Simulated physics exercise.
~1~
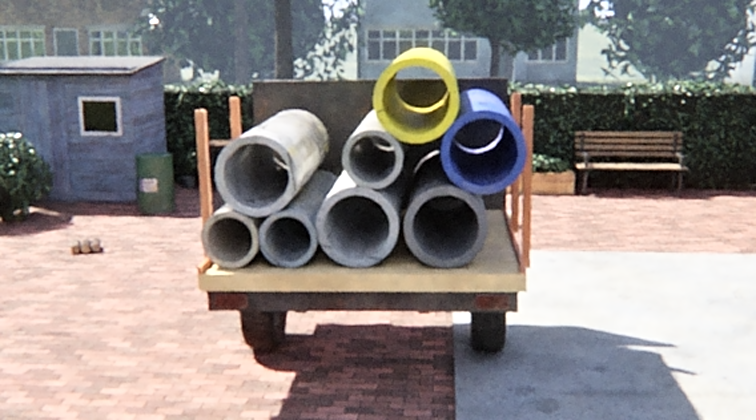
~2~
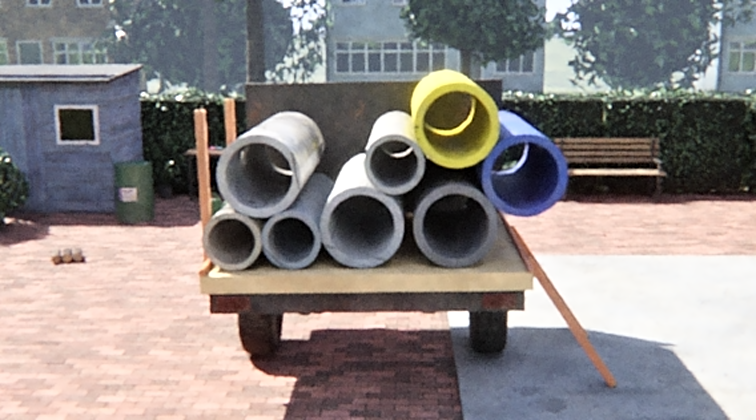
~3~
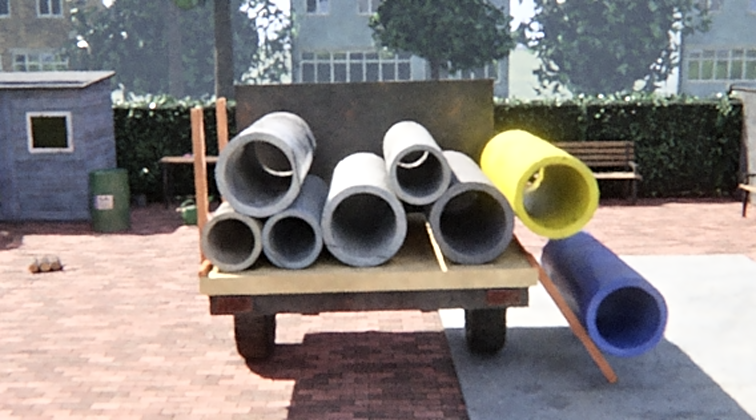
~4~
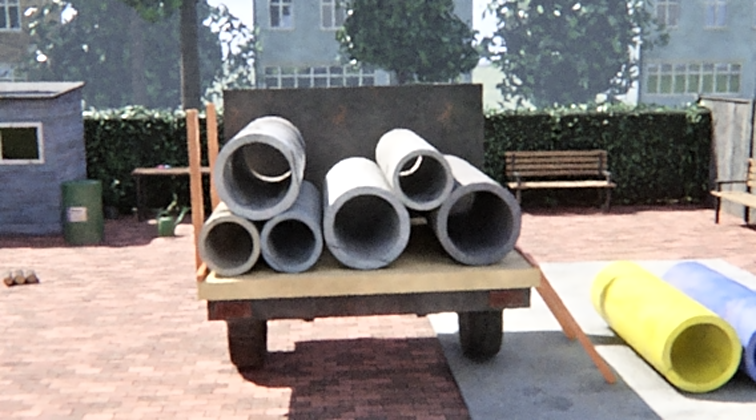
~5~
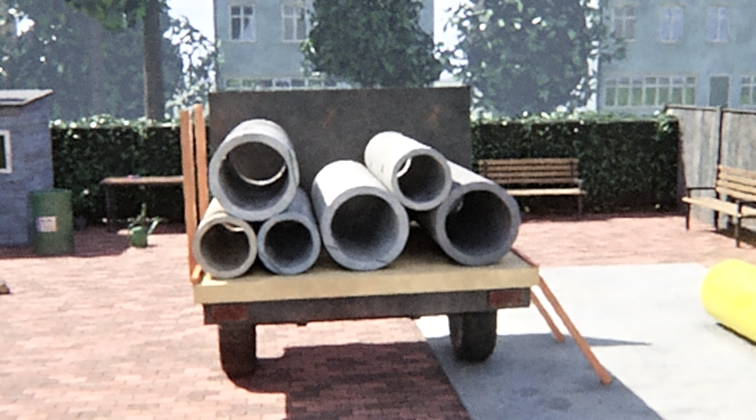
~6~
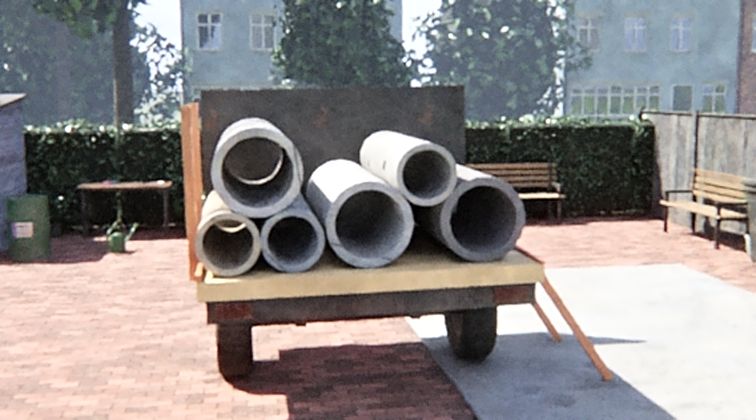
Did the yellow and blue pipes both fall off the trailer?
Yes, both of them went over the right edge of the deck and ended up on the ground.
